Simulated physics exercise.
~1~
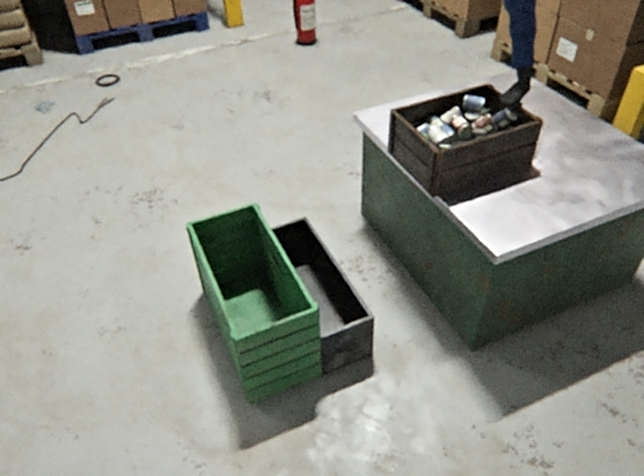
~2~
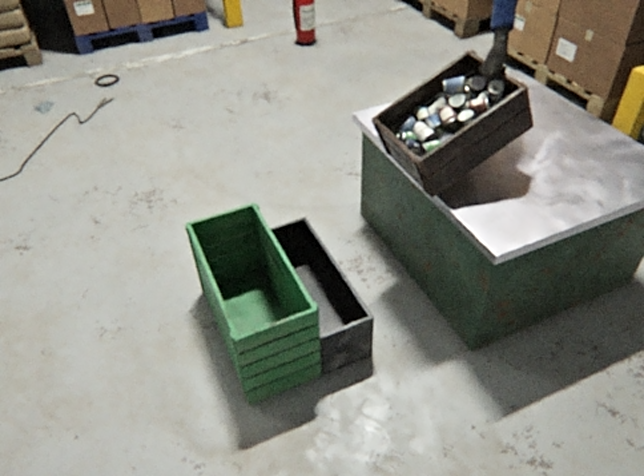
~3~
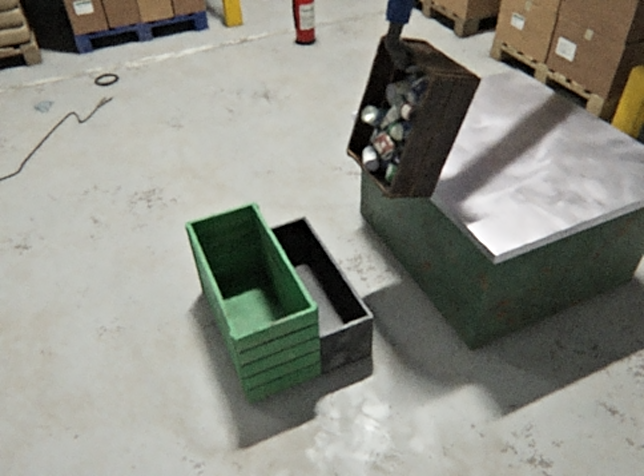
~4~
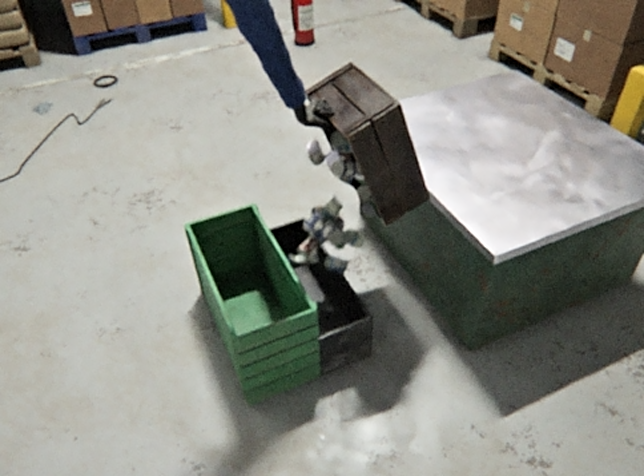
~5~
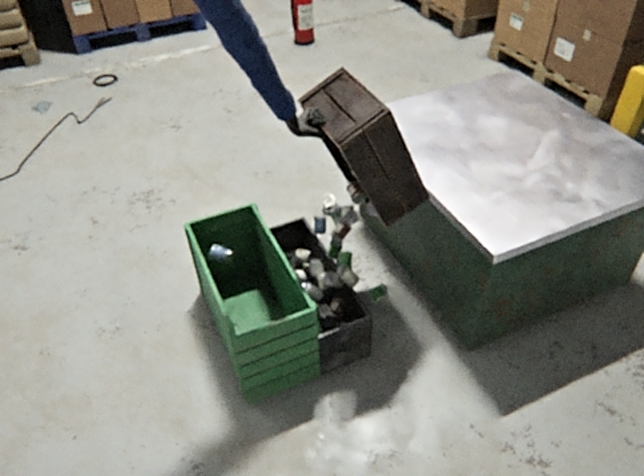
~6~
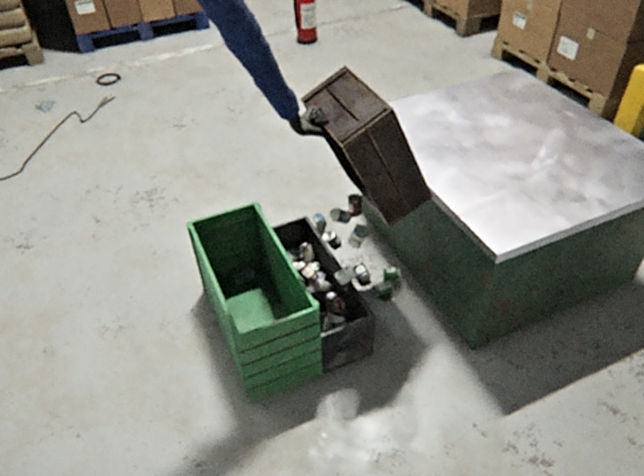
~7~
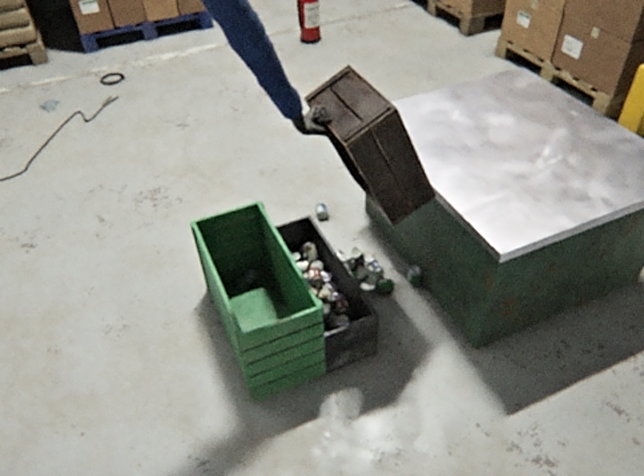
In a warehouse with a concrete floor, a dark wooden crate full of small tins sits at the end of a metal-topped green bench, with a black box and a green tub standing below. A gloved hand in a blue sleeve lifts the far side of the crate and tilts it toward them. The crate swings past upright, and tins begin to tumble out in a cluster. Most drop into the black box, while one falls into the green tub and others land beside the bench. Finally the arm holds the crate tipped over, with several tins scattered on the floor.
